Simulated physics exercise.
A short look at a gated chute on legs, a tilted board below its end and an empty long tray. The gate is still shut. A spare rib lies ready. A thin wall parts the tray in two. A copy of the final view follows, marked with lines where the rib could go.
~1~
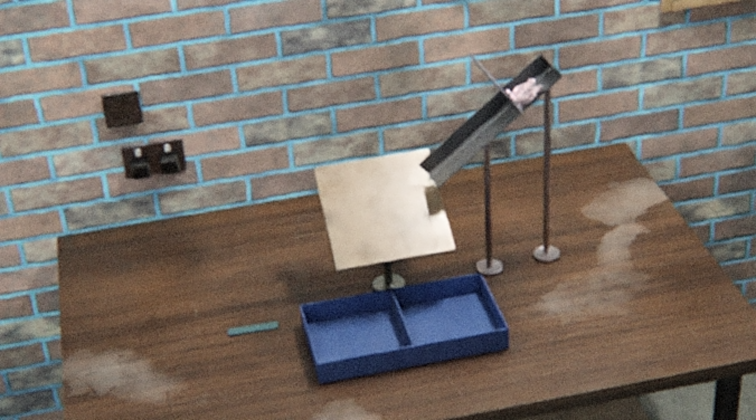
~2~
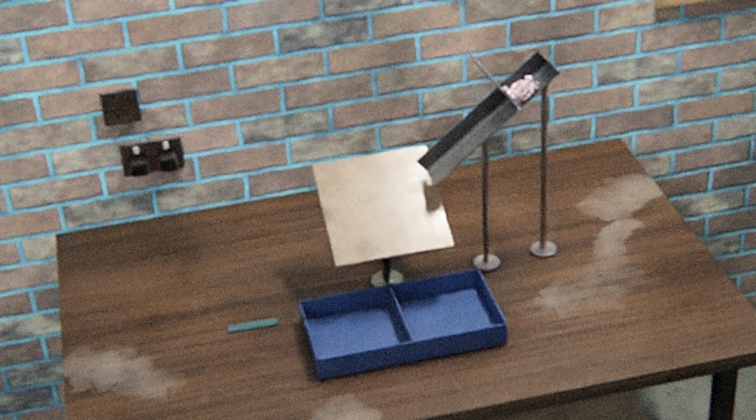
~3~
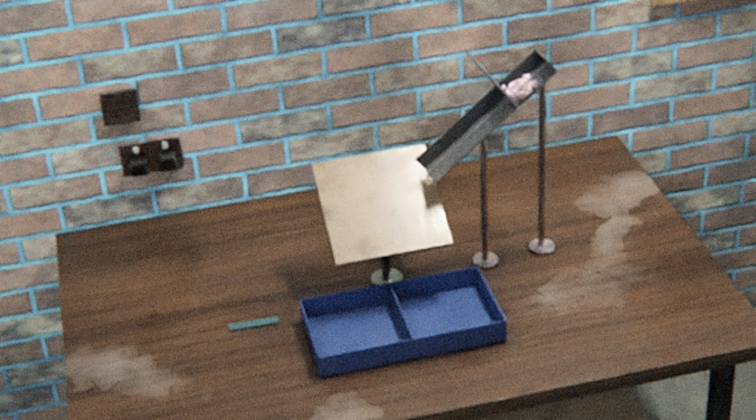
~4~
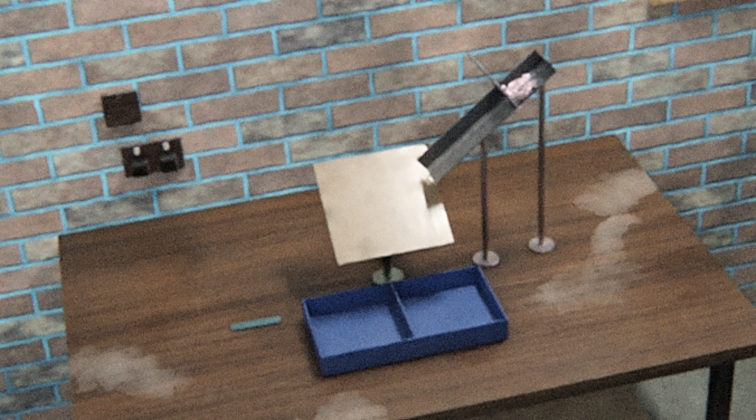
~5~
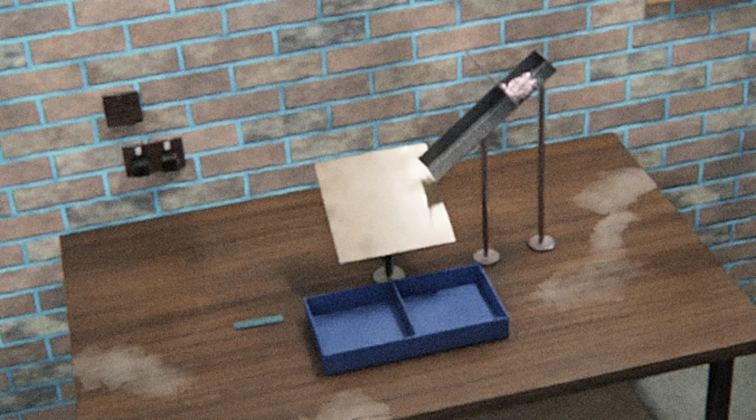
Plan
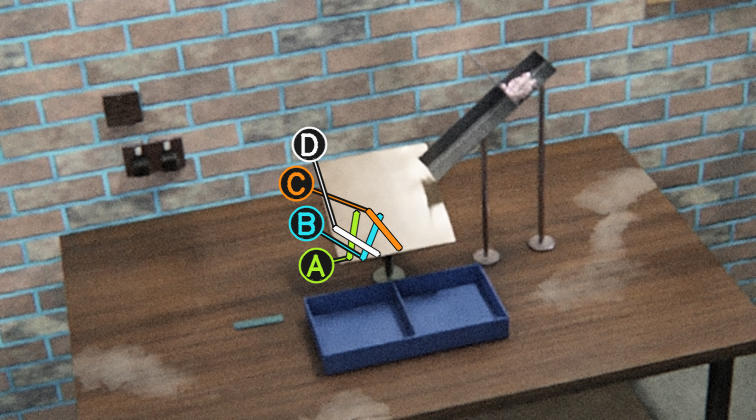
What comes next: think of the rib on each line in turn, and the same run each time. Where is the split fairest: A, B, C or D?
I would pick line D.
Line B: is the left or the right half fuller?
The left half.
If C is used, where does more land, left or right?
The right half.
On the marked copy, line A from (356, 213) to (349, 257); line B from (379, 216) to (363, 257); line C from (368, 211) to (399, 247); line D from (335, 228) to (377, 254).
With A, of what is caught, nearly all in the left half, a stray few in the right.
With B, of what is caught, nearly all in the left half, a small part in the right.
With C, of what is caught, a small part in the left half, nearly all in the right.
With D, of what is caught, about half in the left half, about half in the right.
